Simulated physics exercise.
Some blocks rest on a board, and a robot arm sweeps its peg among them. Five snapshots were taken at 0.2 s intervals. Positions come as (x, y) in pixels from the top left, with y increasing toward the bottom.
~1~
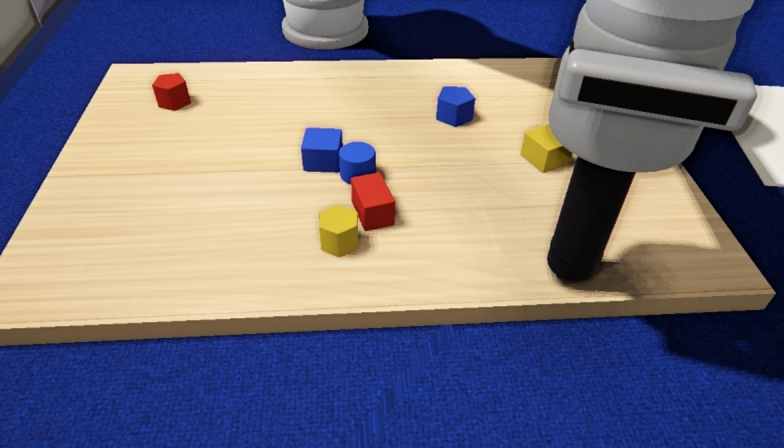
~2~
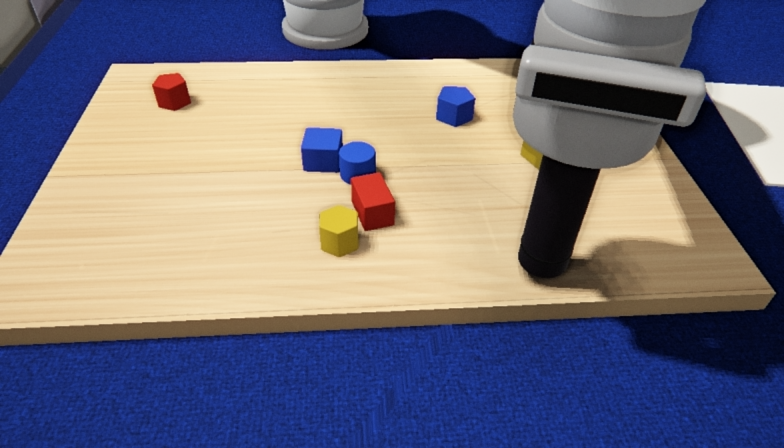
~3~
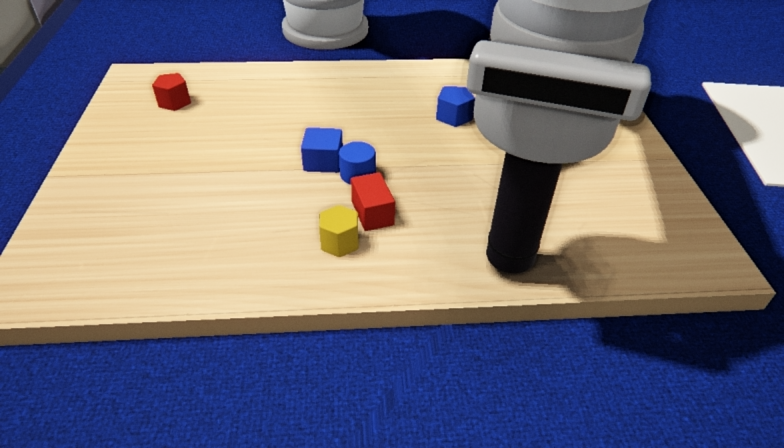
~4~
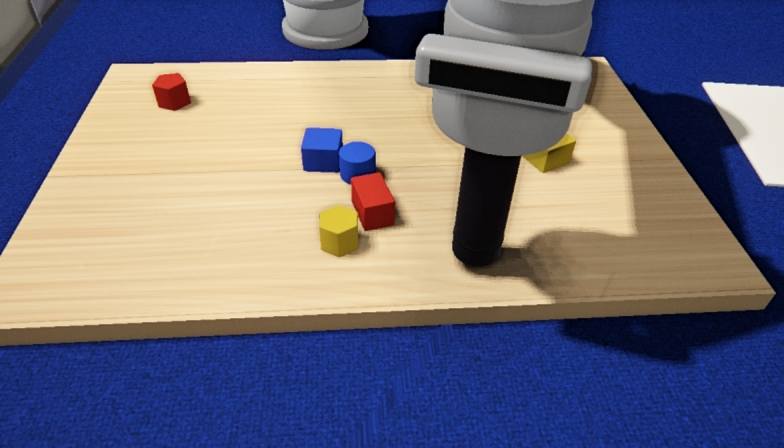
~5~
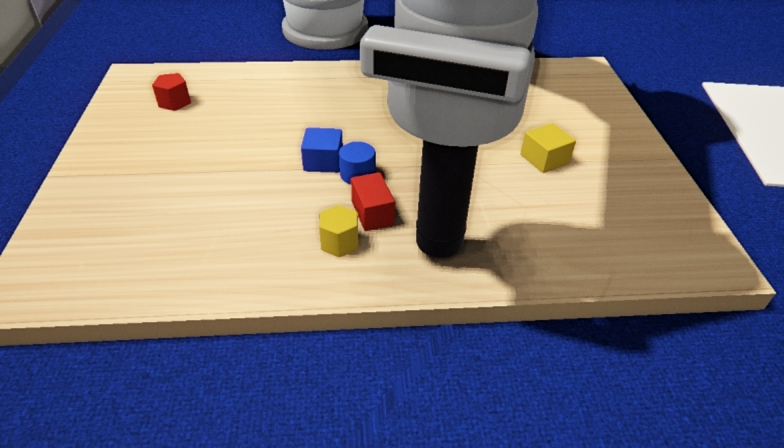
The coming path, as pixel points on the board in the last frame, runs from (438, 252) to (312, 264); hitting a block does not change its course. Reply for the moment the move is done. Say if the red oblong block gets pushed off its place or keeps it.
It is left in place.
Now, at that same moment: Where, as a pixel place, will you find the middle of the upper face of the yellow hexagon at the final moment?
I'd say the yellow hexagon ends with its top centre at (304, 210).
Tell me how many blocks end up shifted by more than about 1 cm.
The result: One block.
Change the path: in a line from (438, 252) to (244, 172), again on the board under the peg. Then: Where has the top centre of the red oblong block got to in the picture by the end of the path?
At pixel (306, 147).
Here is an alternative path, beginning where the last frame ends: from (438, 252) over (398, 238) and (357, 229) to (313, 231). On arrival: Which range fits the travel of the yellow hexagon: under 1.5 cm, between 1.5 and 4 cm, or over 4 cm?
Distance: Above 4 cm.
The first path, step by step. One third of the way, peg (397, 247); nothing pushed yet.
Two thirds of the way, peg (354, 251); yellow hexagon (322, 214), turned 30° clockwise.
At the end, peg (311, 254); yellow hexagon (304, 210), turned 85° clockwise; red oblong block not moved.
